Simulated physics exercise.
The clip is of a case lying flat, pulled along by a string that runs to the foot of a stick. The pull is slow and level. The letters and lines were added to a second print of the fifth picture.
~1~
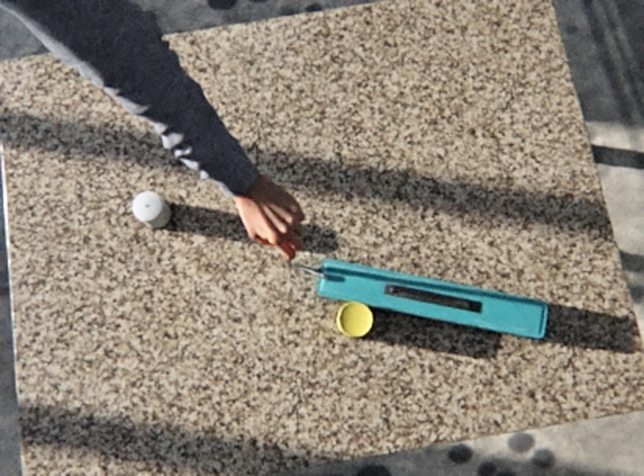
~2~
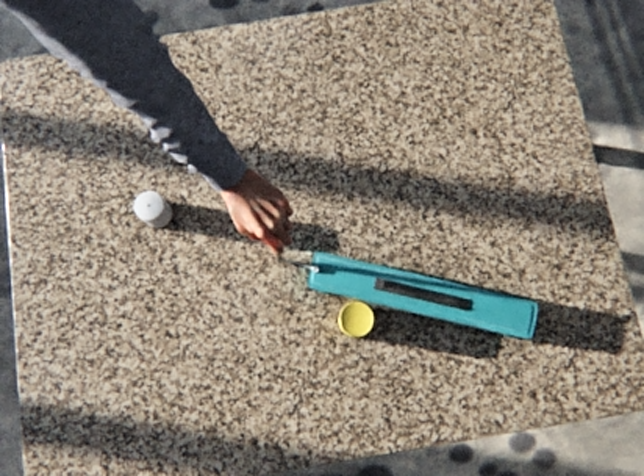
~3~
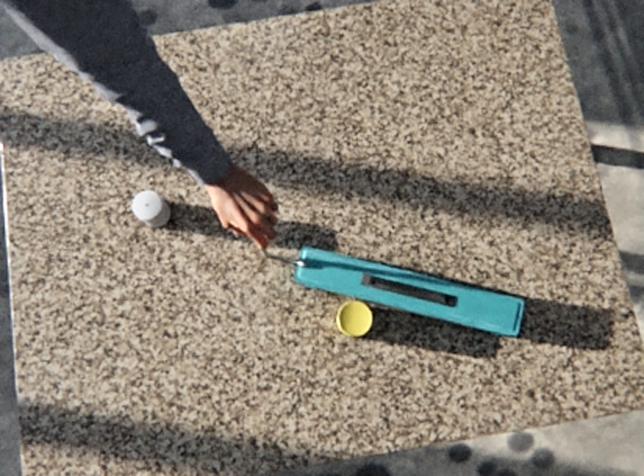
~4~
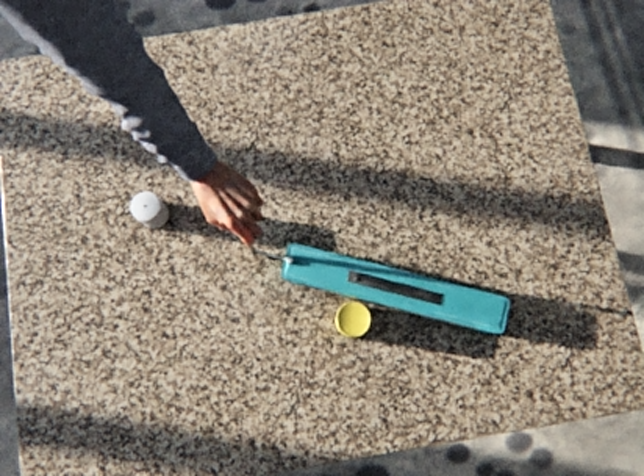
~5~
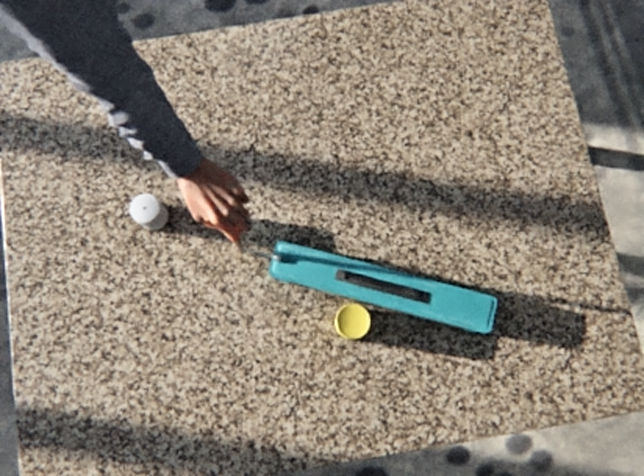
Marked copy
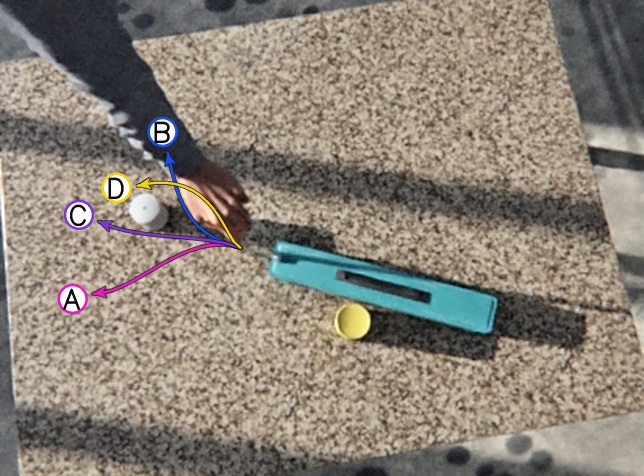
At the start, a hand at the upper left holds the left end of a long turquoise case on a speckled surface, with a white tin to the left and a yellow tub just below the case. The hand then draws the case slowly leftward, while the tin and tub stay in place.
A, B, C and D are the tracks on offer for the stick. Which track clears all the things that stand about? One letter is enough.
With A nothing is hit.
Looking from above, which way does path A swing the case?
Anticlockwise.
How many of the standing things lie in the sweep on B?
In all, one.
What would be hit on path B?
The yellow tub.
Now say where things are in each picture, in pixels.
The first picture shows turquoise case (432, 298); white tin (152, 210); yellow tub (355, 320).
The second picture shows turquoise case (422, 294); white tin (154, 210).
The third picture shows turquoise case (408, 290); white tin (152, 209).
The fourth picture shows turquoise case (395, 288); white tin (150, 210).
The fifth picture shows turquoise case (382, 286); white tin (150, 212); yellow tub (353, 322).
On the marked copy, A from (240, 248) via (166, 262) to (93, 294); B from (240, 248) via (187, 212) to (167, 152); C from (240, 248) via (164, 236) to (99, 222); D from (240, 248) via (201, 196) to (137, 186).
With A. Early on, foot of the stick (186, 253), middle of the case (330, 276).
Further on, foot of the stick (136, 280), middle of the case (283, 277).
At the end, foot of the stick (89, 294), middle of the case (237, 282); nothing has been touched.
As for the rest, B meets the yellow tub; C meets the white tin; D meets the white tin.
